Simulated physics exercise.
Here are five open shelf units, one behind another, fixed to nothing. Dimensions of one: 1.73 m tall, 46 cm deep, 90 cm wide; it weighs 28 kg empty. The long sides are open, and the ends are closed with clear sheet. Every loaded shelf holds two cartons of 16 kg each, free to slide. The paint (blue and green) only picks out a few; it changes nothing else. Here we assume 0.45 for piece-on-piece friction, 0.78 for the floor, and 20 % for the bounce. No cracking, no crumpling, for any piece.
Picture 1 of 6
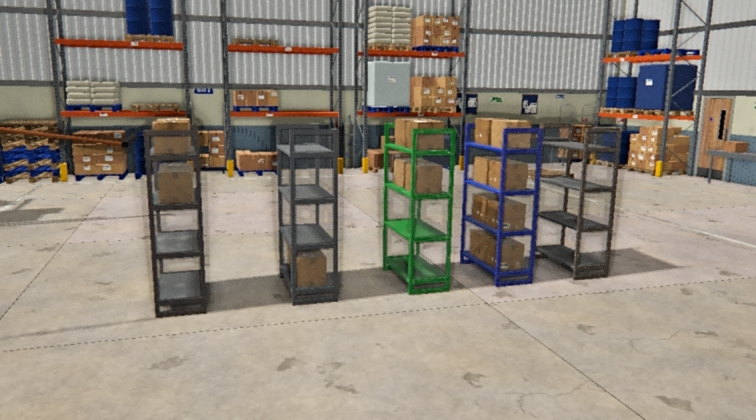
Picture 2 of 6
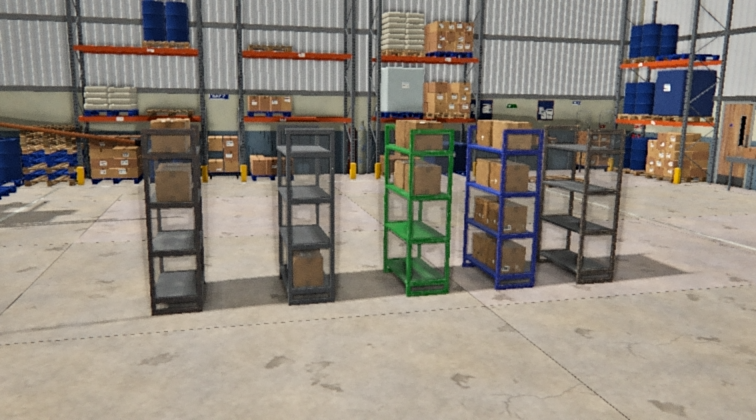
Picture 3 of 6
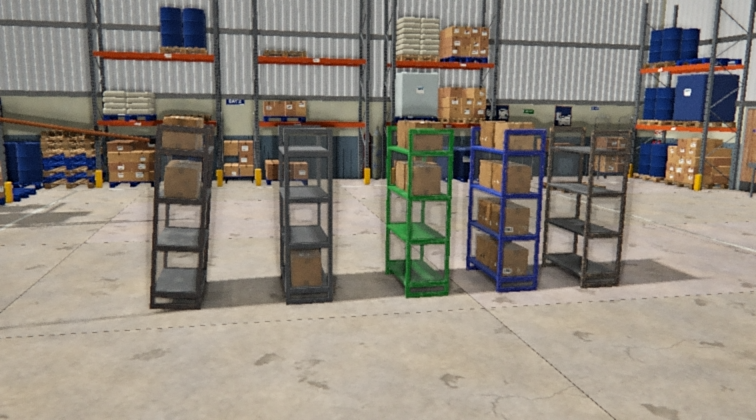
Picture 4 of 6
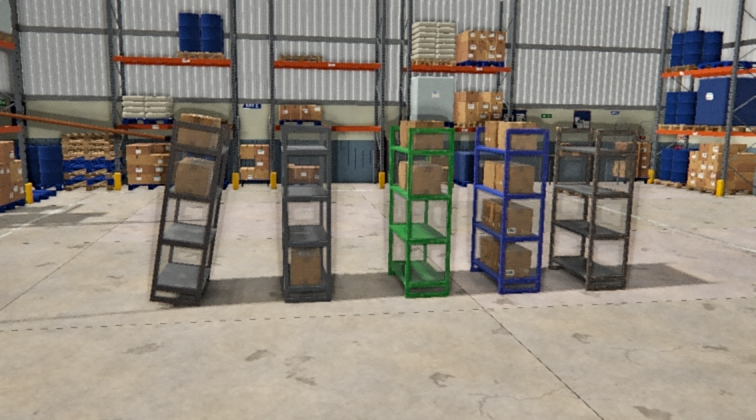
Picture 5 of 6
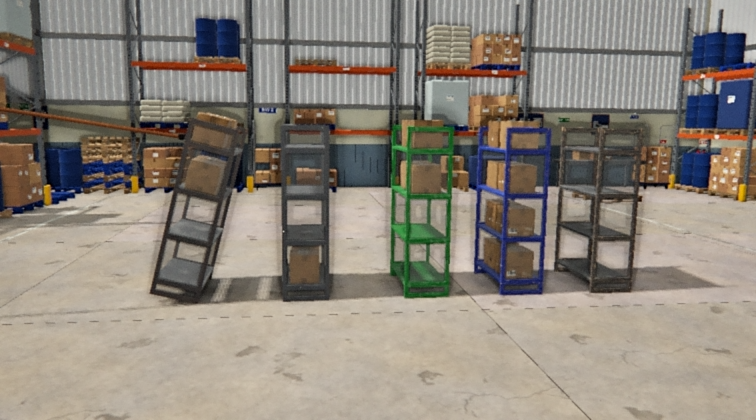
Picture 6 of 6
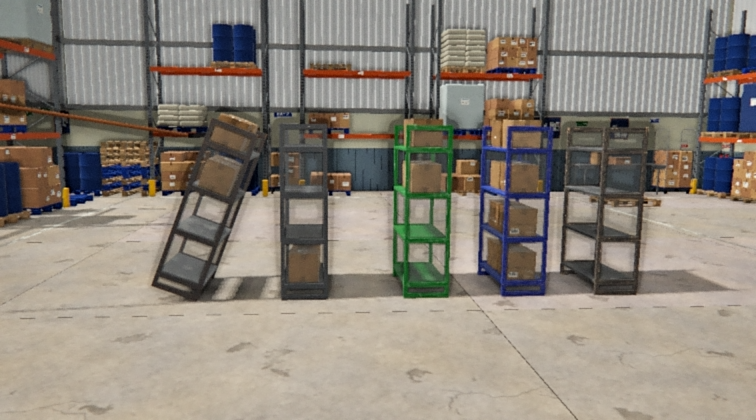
The clip shows five open shelf units in a warehouse, some holding cartons, as a long pole from the left pushes the leftmost one into a rightward lean while the other four stay upright and the view shifts slightly.
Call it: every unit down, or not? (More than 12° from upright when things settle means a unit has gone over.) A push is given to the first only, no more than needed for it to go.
Not every one.
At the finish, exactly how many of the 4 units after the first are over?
That makes 2 in total.
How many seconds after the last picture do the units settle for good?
Roughly 2.5 s.
Then, 0.41 s after the last picture, 4 cartons spilt or dropped; none of the 4 other units over, 1 disturbed.
Then, 0.91 s after the last picture, 4 cartons spilt or dropped; 1 of the 4 other units over; green unit leaning 7°.
Then, 1.51 s after the last picture, 4 cartons spilt or dropped; 2 of the 4 other units over; green unit leaning 19°.
At rest, 4 cartons spilt or dropped; 2 of the 4 other units over; green unit leaning 20°; blue unit unmoved. Two left standing. As the last picture would show them, middles, green unit near (448, 205), blue unit near (514, 207).
